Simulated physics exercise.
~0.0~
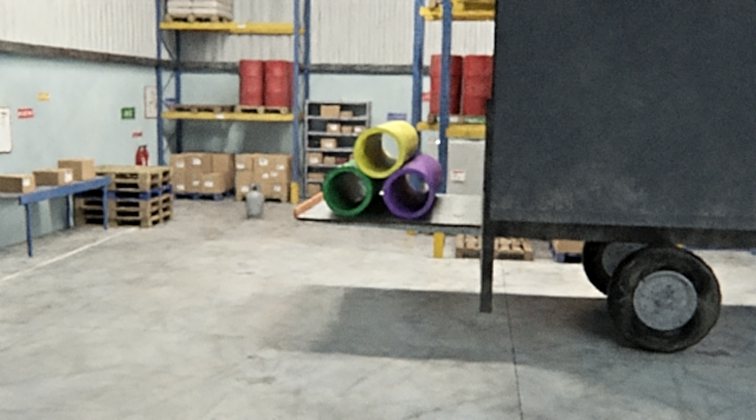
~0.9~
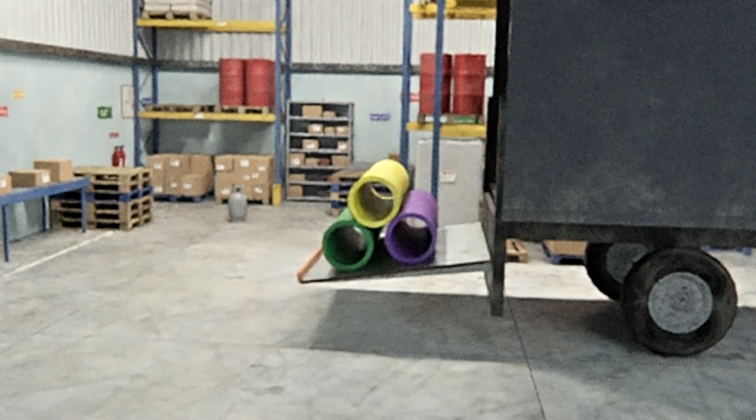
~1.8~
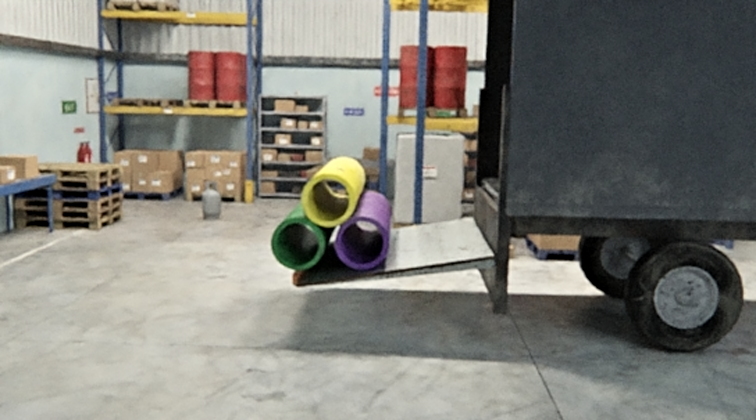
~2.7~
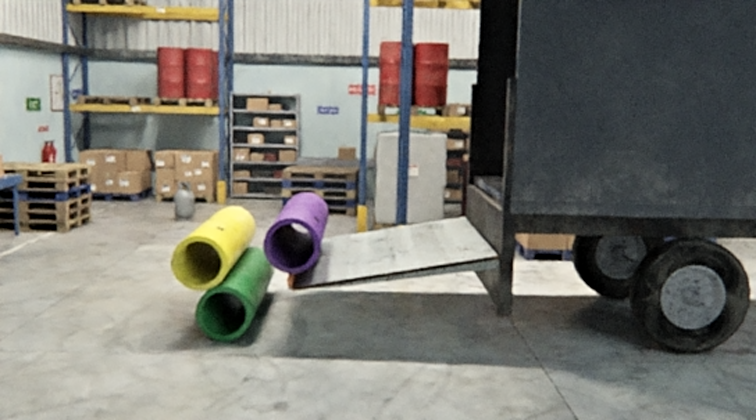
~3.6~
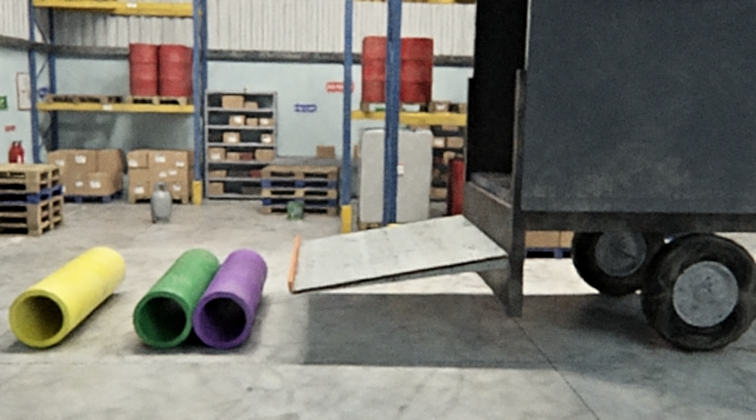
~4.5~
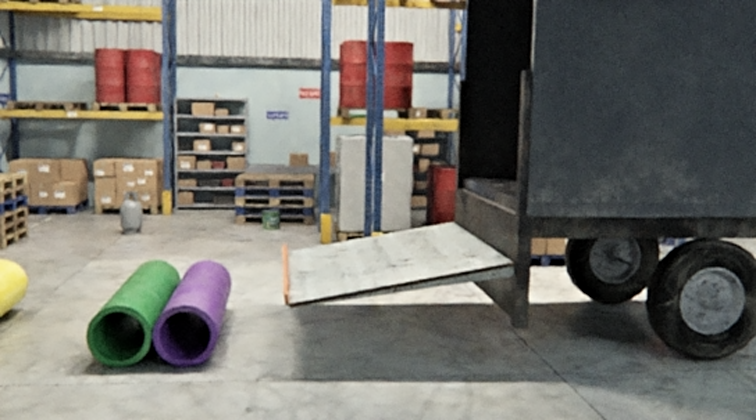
In the video, a stack of green, purple and yellow pipes sits on a truck's tail-lift, which lowers and tilts until all three roll left over its edge onto the warehouse floor, where green and purple end side by side and yellow farther left, partly out of view.
